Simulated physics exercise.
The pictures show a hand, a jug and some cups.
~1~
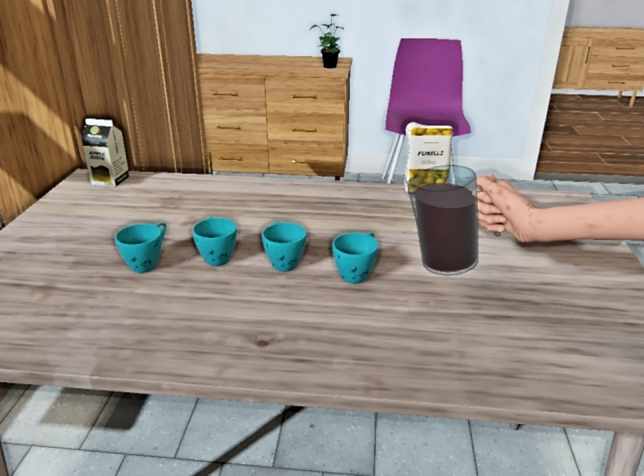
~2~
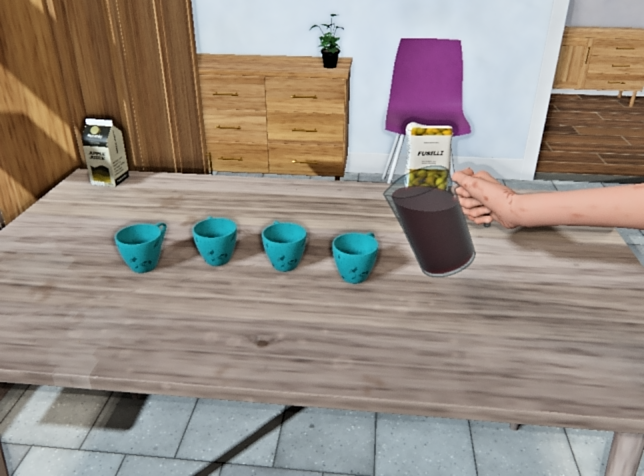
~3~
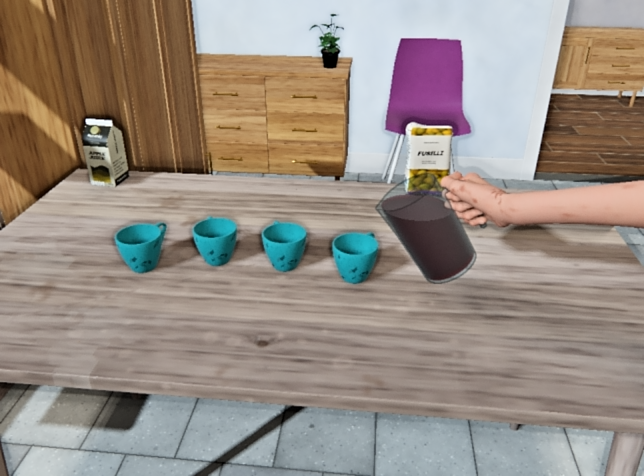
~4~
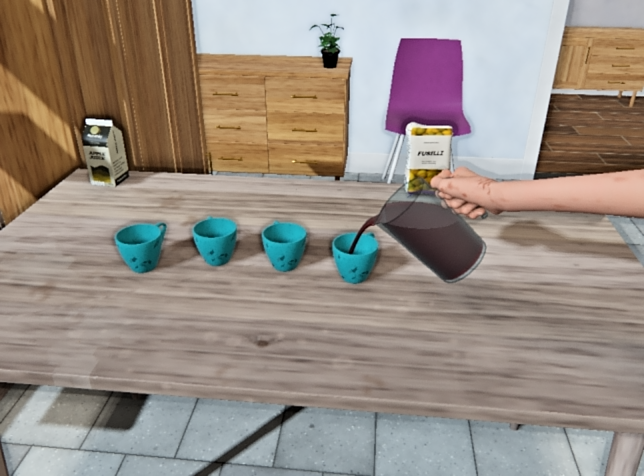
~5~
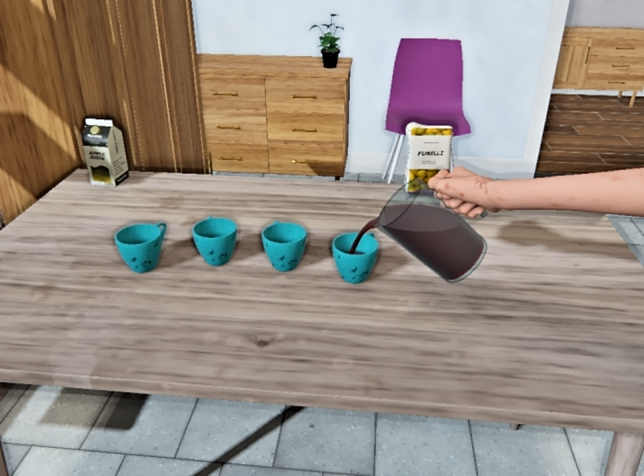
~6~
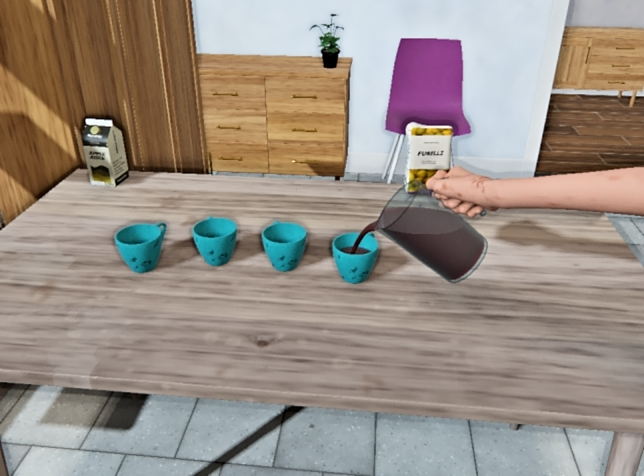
The footage shows a hand holding a clear jug of dark liquid on a wooden table, then tilting it leftward toward four teal cups and pouring a thin stream into the rightmost cup, where the liquid rises.
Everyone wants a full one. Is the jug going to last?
The grape juice goes round.
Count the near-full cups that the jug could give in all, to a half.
Roughly 5.0 servings.
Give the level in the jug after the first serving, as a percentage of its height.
Near 65 in a hundred.
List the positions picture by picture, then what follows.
A hand has the jug; jug (447, 219) about three quarters full; four cups, the last at (141, 249), in the first frame.
The jug is tipped; jug (433, 221) tipped 25° with all of its load; the first is empty, in the second frame.
The jug is tipped; jug (429, 228) tipped 30° with all of its load; four cups, the last at (141, 249), in the third frame.
The stream is running; jug (431, 230) tipped 45° with nearly all of its load; the first is about a quarter full, in the fourth frame.
The stream is running; jug (431, 231) tipped 50° with nearly all of its load; four cups, the last at (141, 249), in the fifth frame.
The stream is running; jug (431, 232) tipped 50° with nearly all of its load; the first is about two thirds full, in the sixth frame.
Shortly, the first is about three quarters full.
Then, the first is done and the jug has about three quarters of its load.
At the finish, all four are full and about a quarter of the grape juice is over.
